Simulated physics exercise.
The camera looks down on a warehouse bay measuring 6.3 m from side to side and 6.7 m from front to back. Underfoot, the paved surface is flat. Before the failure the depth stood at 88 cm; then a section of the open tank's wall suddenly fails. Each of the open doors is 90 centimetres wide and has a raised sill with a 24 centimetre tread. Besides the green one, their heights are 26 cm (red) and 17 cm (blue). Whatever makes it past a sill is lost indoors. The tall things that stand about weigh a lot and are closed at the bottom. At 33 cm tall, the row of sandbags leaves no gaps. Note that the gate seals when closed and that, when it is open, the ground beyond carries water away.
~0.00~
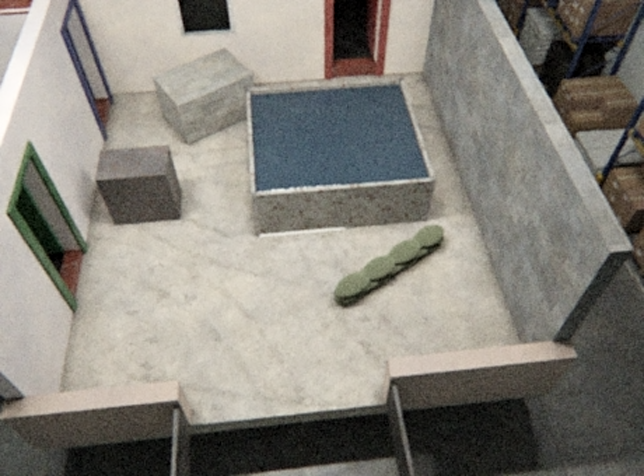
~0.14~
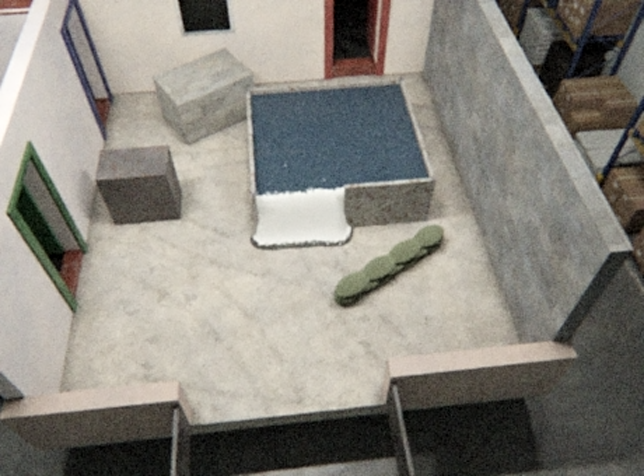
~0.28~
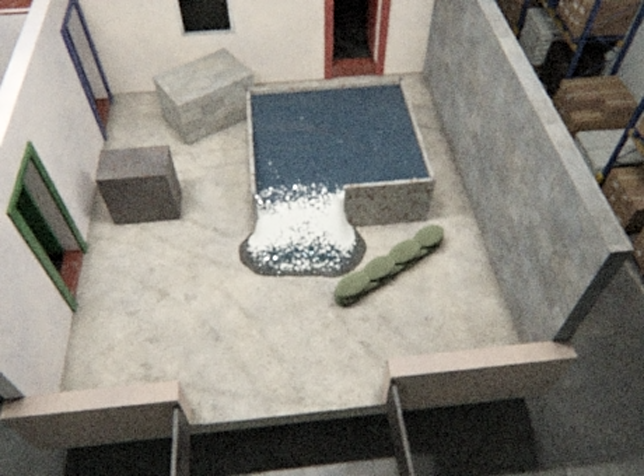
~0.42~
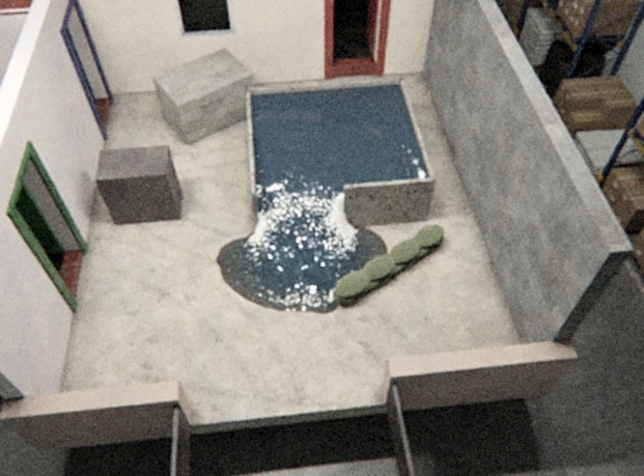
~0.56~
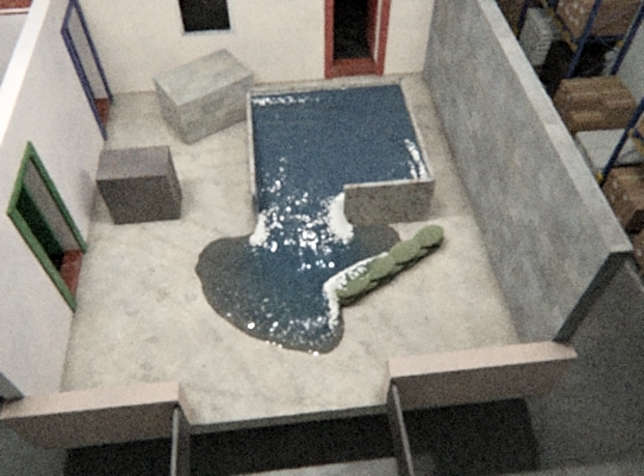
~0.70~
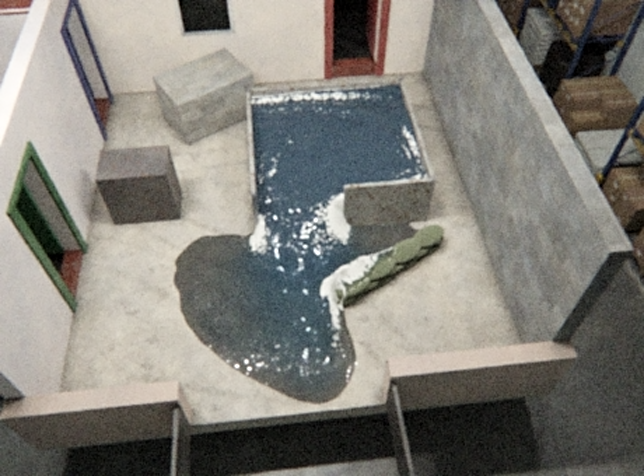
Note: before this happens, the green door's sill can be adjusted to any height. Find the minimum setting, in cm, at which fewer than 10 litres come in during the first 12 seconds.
The minimum is about 7.5 cm.
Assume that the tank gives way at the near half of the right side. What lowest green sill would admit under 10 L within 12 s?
Then 13.0 cm.
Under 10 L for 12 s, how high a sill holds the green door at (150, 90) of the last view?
About 8.5 cm.
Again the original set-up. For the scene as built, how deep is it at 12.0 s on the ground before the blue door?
It stands about 9.5 centimetres deep.
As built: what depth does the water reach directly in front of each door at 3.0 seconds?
Door by door in cm - green 10, red 0, blue 0.
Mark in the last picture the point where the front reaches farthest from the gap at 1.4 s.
Pixel: About (112, 415).
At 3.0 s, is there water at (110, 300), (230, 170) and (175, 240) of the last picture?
Point 1: Awash; point 2: Bone dry; point 3: Bone dry.
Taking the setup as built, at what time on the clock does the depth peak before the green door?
At about 3.2 s.
After 1.4 s water covers 35 % of the floor, deepest (53 cm) near (280, 235); it has not reached the green door.
After 3.0 s water covers 45 % of the floor, deepest (38 cm) near (345, 286); 10 cm at the green door, 0 litres in over its 15 cm sill.
After 12.0 s water covers 95 % of the floor, deepest (10 cm) near (185, 106); 6 cm at the green door, 0 litres in over its 15 cm sill.
At the green door as built, the water arrived by 2.4 s and peaked near 12 cm at 3.2 s.
Run again over the same 12 s with other heights there, 16 litres in over 6.5 cm, 4 litres over 9 cm. The limit of 10 litres is kept from about 7.5 cm up.
